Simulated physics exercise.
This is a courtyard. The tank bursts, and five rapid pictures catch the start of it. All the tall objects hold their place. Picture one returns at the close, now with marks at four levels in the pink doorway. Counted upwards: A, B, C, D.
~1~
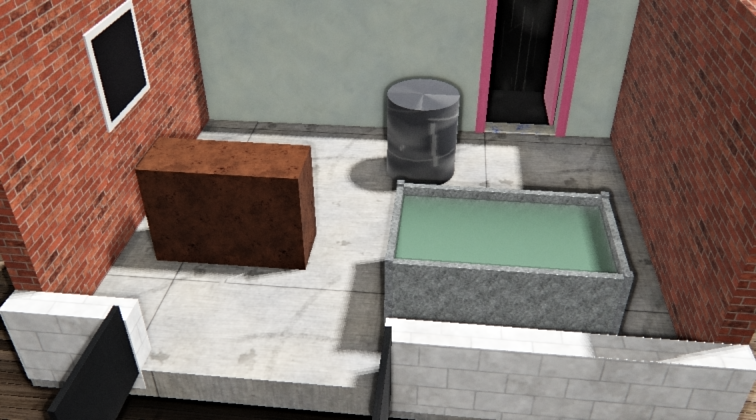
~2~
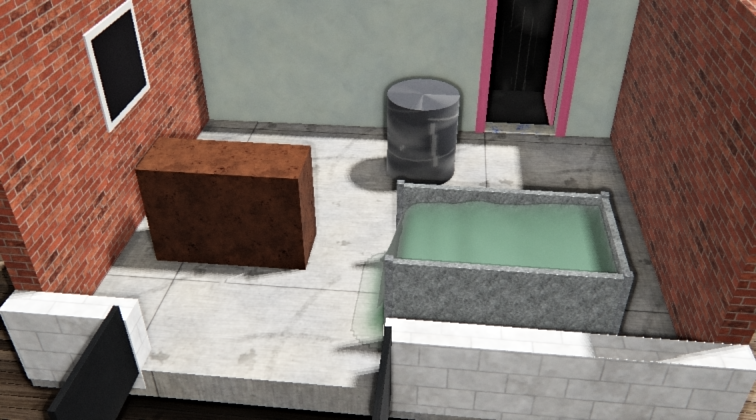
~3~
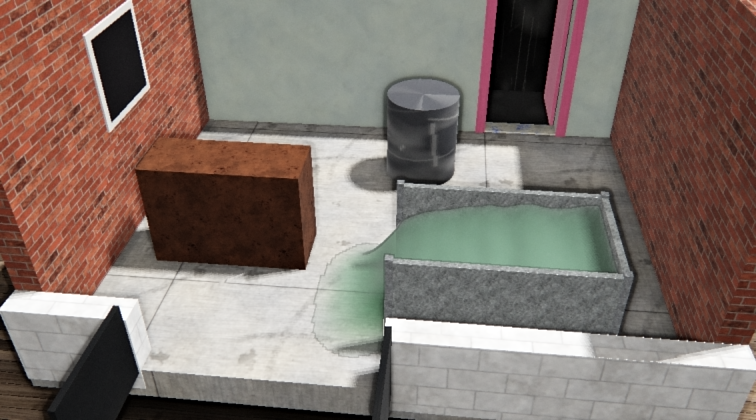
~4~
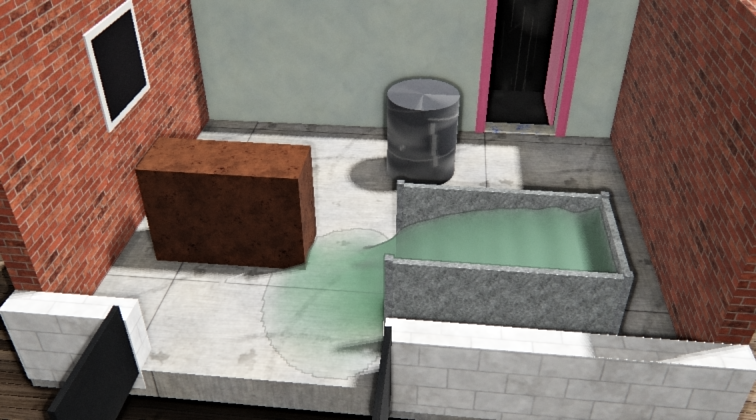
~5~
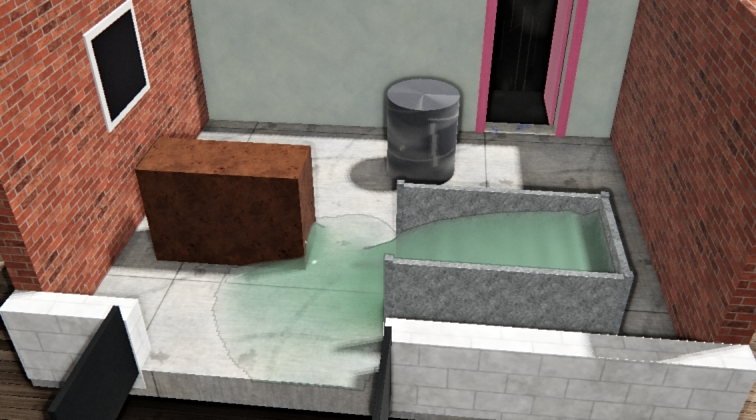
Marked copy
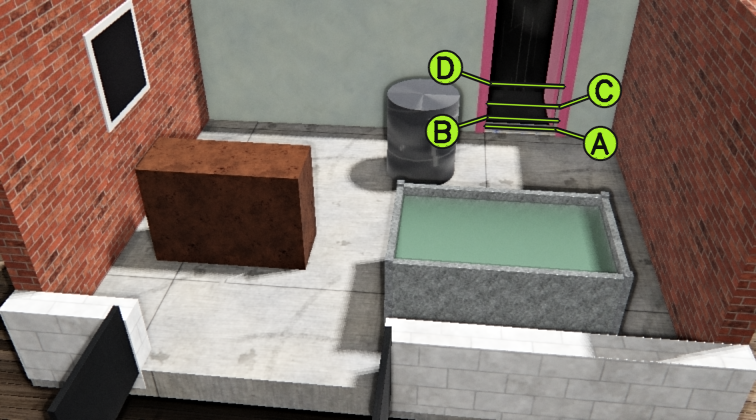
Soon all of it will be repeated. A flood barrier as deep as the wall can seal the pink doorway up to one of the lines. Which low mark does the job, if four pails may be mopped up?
The answer is line A.
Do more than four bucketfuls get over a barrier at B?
No.
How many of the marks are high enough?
All of the four.
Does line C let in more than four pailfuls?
No, not at all.
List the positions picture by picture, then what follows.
The first frame shows water in the tank at rest, its middle at (503, 234); foot of the pink doorway at (520, 134); open gate at (259, 304).
In the second frame, 2 % of the ground under water, visible out to (380, 258).
In the third frame, 4 % of the ground under water, visible out to (363, 249).
In the fourth frame, 9 % of the ground under water, visible out to (285, 281).
In the fifth frame, 14 % of the ground under water, visible out to (232, 276).
In lime, A at (520, 127); B at (522, 119); C at (523, 105); D at (526, 85); from the bottom up A, B, C, D.
Choosing A, nothing gets over.
Choosing B, nothing gets over.
Choosing C, nothing gets over.
Choosing D, nothing gets over.
